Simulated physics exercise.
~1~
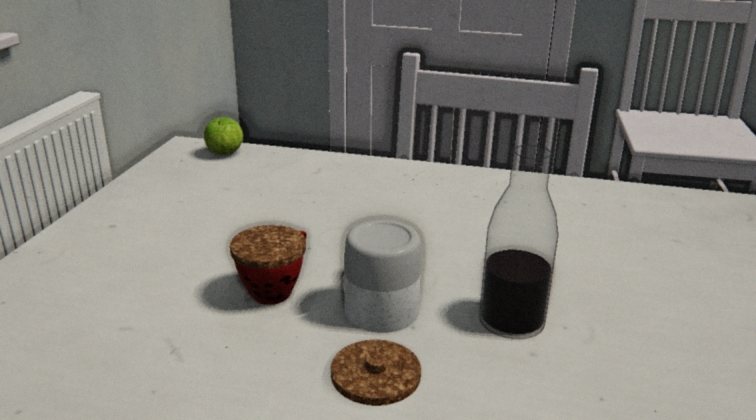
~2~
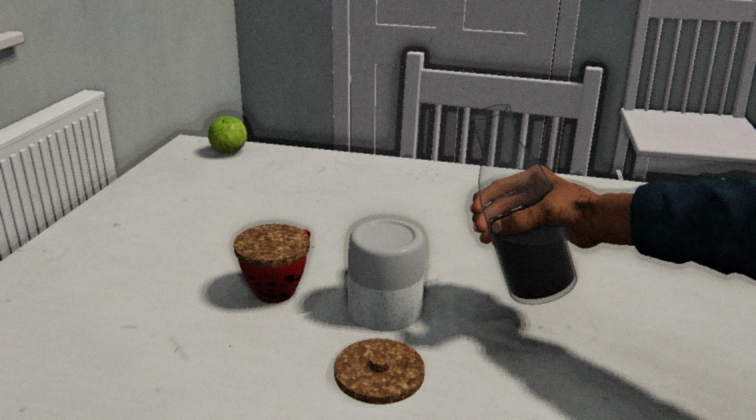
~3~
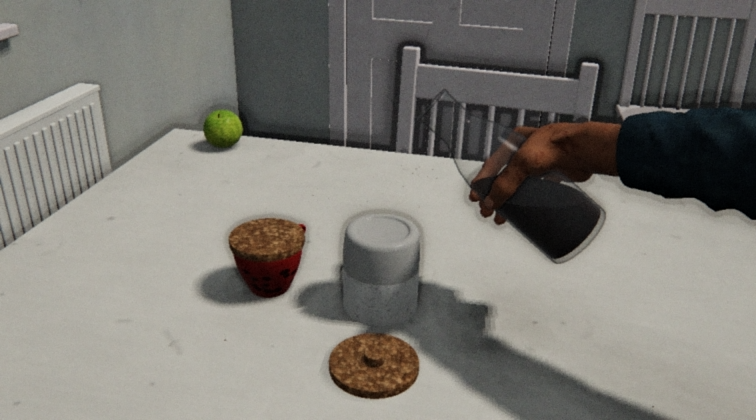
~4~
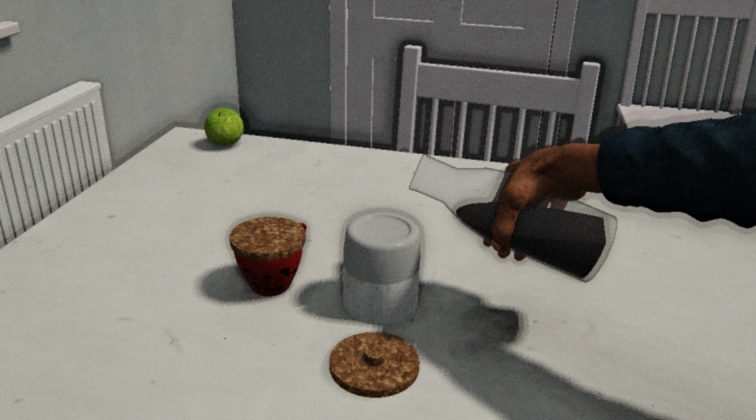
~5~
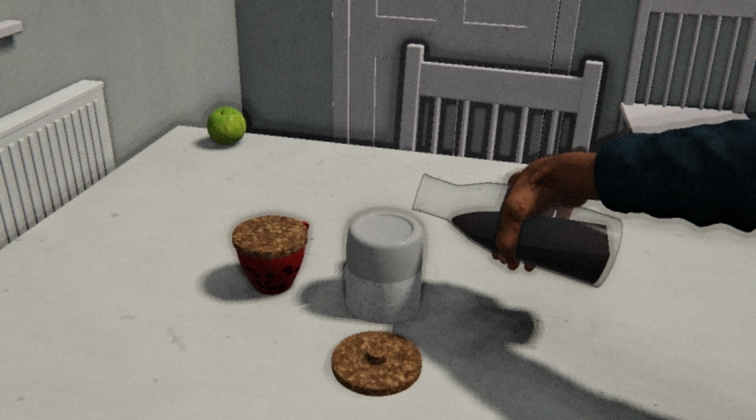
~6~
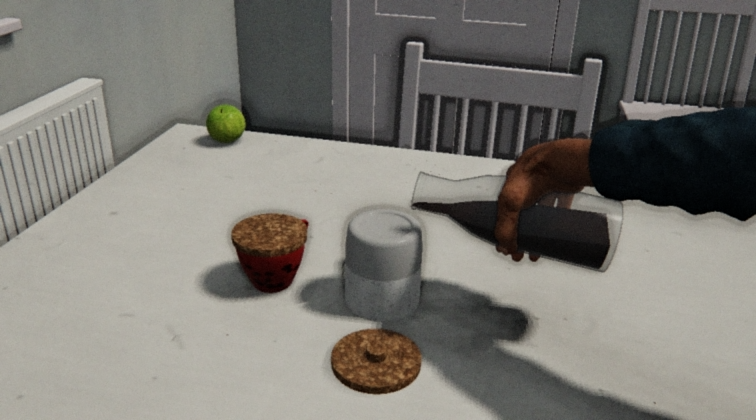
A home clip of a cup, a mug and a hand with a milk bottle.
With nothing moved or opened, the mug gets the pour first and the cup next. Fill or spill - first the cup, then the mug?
Cup: Spill, mug: Spill.
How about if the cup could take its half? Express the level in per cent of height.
75 per cent, roughly.
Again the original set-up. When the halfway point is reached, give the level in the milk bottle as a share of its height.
Level: Approx. 15 %.
A moment on, it runs off the upturned base of the mug.
Further on, it hits the lid of the cup and runs off.
When it is over, the mug is empty, in a puddle; the cup is empty, in a puddle.
